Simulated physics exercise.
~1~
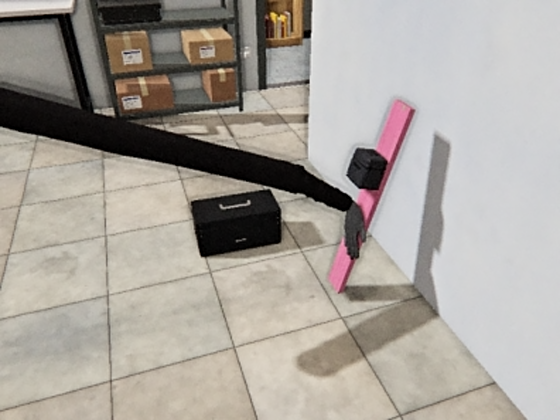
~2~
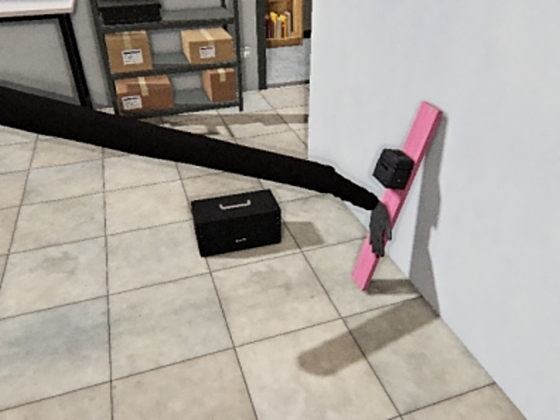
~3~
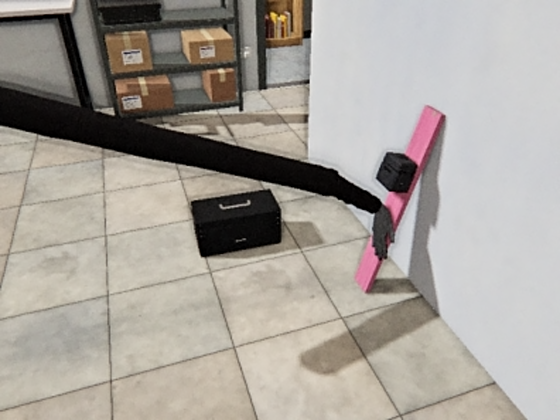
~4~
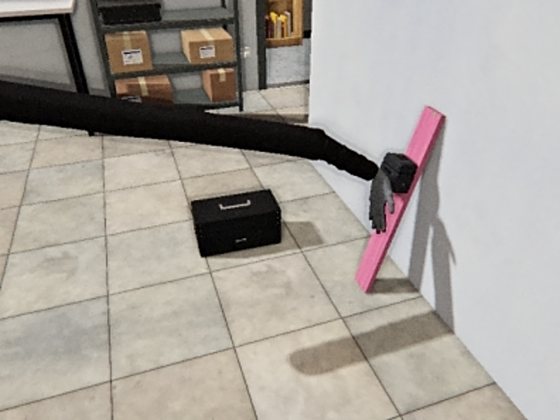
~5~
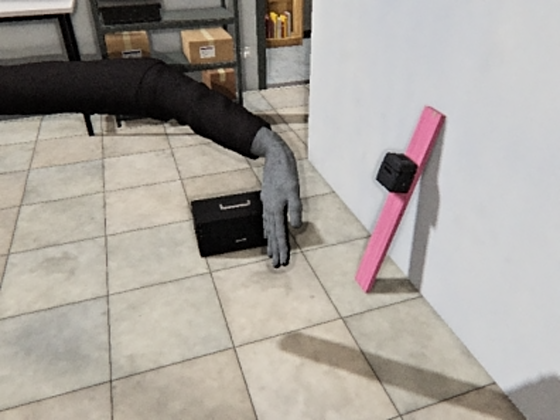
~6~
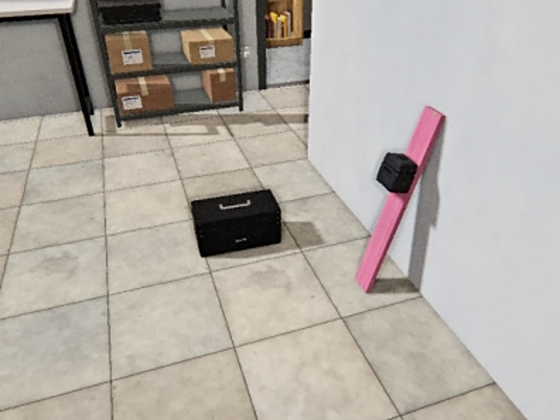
The footage shows a gray-gloved hand holding a pink plank with a black block on it, shifting it right to lean against a white wall near a black toolbox. The hand lets go and withdraws, and the plank stays leaning in place beside the unmoved toolbox.
